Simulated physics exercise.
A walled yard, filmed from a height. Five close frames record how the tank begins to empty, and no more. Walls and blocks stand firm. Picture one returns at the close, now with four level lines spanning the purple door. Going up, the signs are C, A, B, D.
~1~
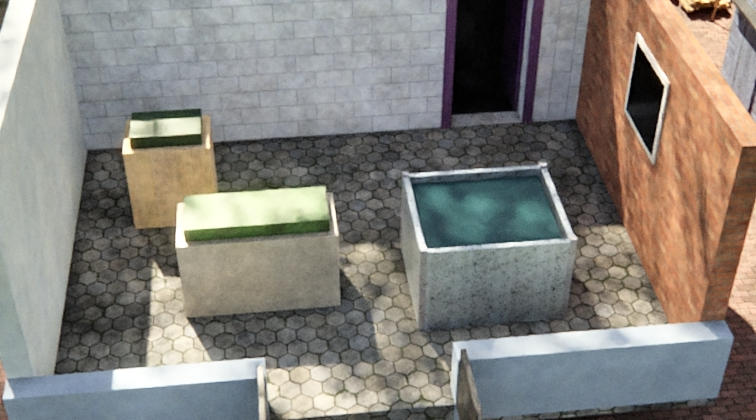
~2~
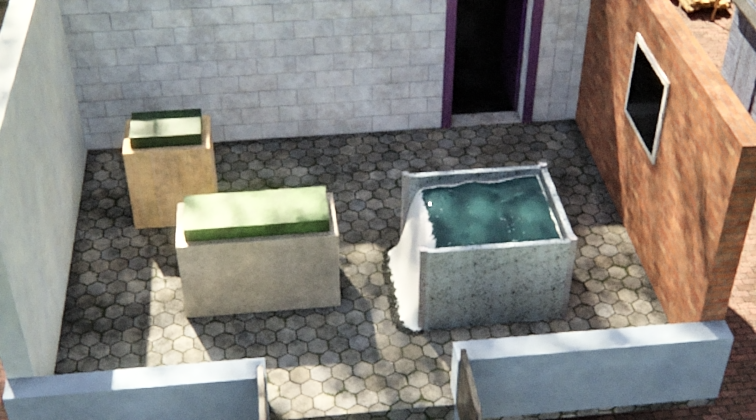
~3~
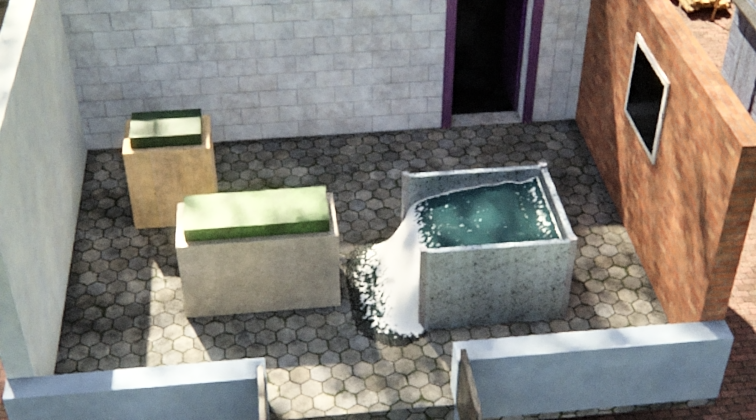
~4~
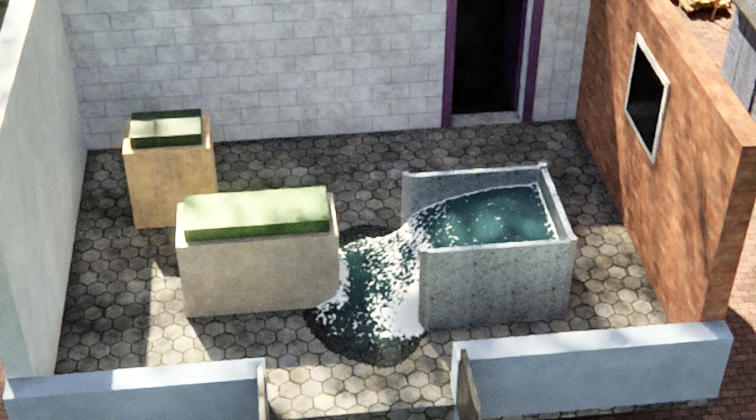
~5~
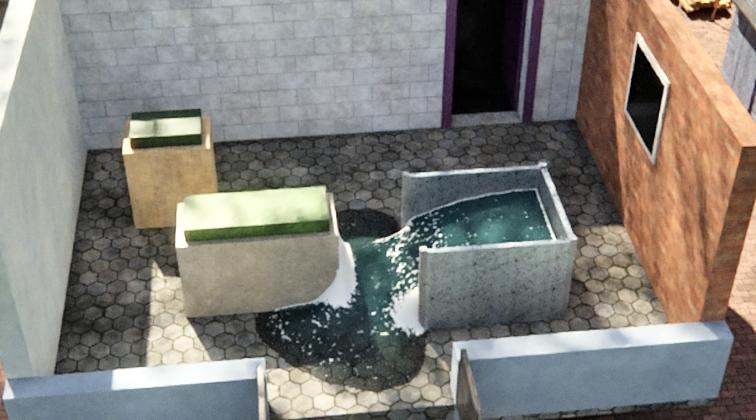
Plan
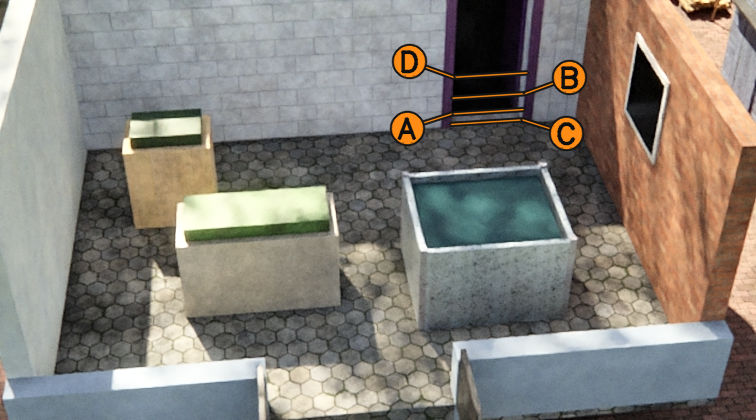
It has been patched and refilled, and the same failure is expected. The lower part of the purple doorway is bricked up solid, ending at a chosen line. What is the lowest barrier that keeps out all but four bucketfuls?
Go for C.
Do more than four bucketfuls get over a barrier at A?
No, not at all.
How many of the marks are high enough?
All of them.
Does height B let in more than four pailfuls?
No, not at all.
In orange, A at (487, 111); B at (488, 95); C at (486, 122); D at (490, 75); from the bottom up C, A, B, D.
With A, nothing gets over.
With B, nothing gets over.
With C, a splash gets over, under a bucket.
With D, nothing gets over.
